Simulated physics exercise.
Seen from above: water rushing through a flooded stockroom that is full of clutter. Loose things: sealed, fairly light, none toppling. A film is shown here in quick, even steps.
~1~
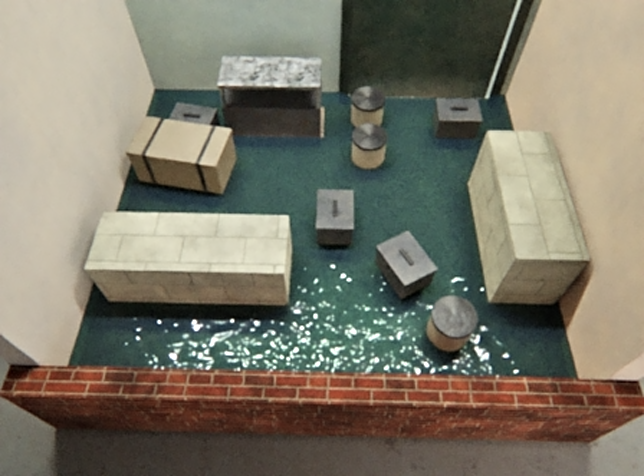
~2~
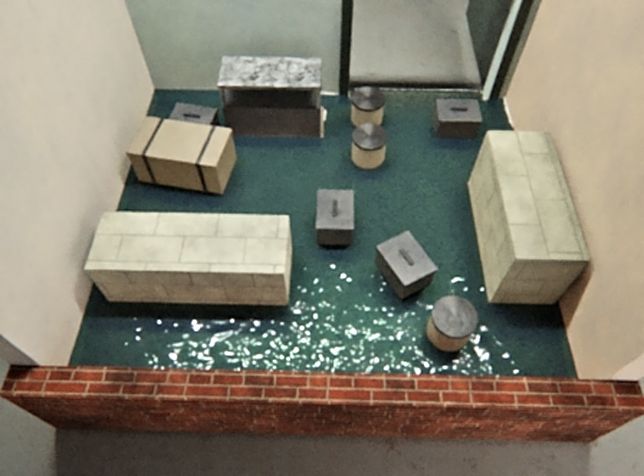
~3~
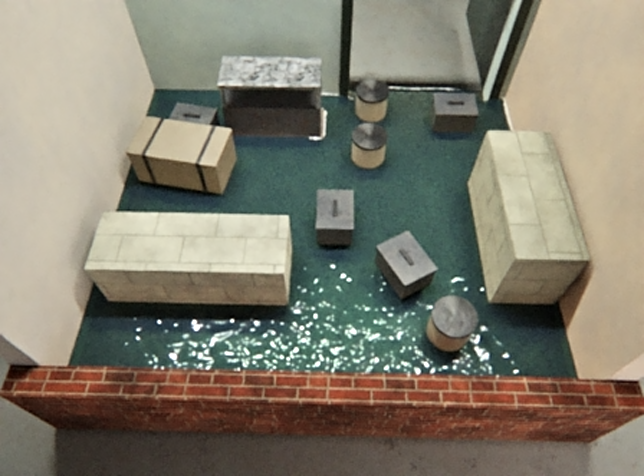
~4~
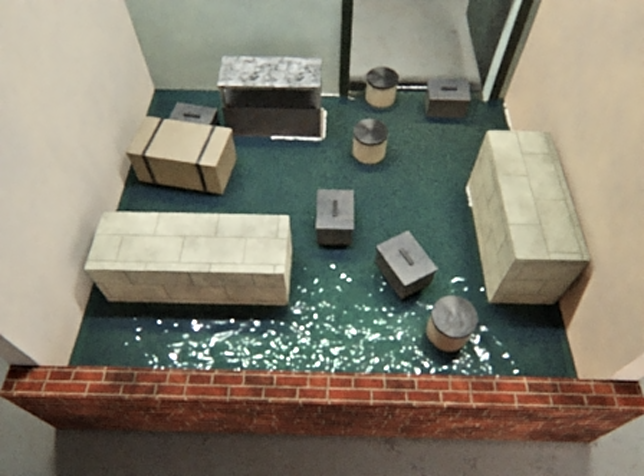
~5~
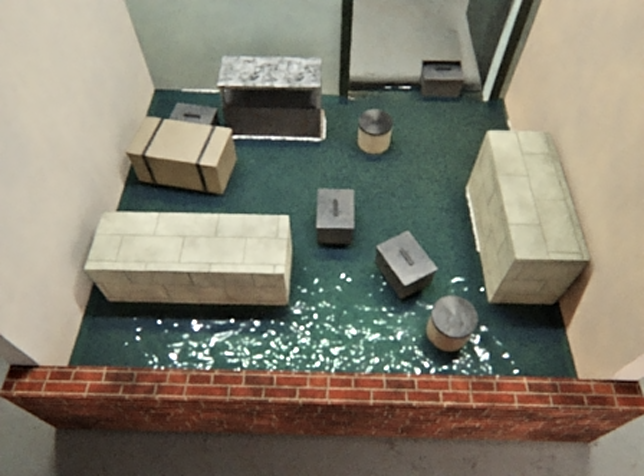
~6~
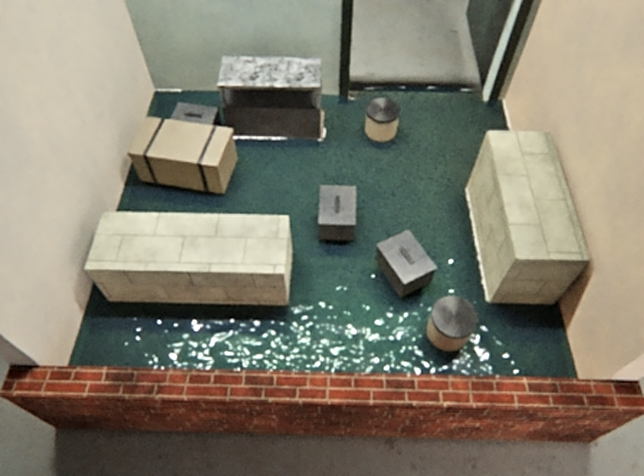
Stone-coloured blocks standing on a wet green floor as a rear door opens and small stools and boxes drift toward the doorway.
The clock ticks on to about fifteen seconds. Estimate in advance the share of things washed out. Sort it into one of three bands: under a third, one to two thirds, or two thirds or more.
It falls in the top band, two thirds or more.
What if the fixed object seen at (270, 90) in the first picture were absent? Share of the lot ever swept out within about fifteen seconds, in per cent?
It comes to some 90 per cent of the lot.
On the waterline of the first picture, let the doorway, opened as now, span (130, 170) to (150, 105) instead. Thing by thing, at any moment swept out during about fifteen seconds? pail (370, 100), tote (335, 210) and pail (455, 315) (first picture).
Turn by turn - stays put, departs, stays put.
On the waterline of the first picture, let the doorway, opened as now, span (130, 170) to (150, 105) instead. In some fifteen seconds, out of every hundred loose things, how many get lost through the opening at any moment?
Roughly 50 %.
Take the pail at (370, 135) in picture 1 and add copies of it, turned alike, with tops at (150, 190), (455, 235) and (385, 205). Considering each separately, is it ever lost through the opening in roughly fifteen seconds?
As listed: Inside, out, yes.
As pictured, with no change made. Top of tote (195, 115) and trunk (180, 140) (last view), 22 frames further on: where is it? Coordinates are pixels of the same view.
Approximately (212, 89) for the first and (276, 130) for the second.
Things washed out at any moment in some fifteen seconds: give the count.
It comes out at 6.
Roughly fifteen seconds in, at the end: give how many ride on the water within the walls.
Counted: 2.
A moment on, 2 of 8 are out; 6 afloat.
Next, 4 of 8 are out; 4 afloat.
Later, 5 of 8 are out; 3 afloat.
In the end, 6 of 8 are out; 2 afloat.
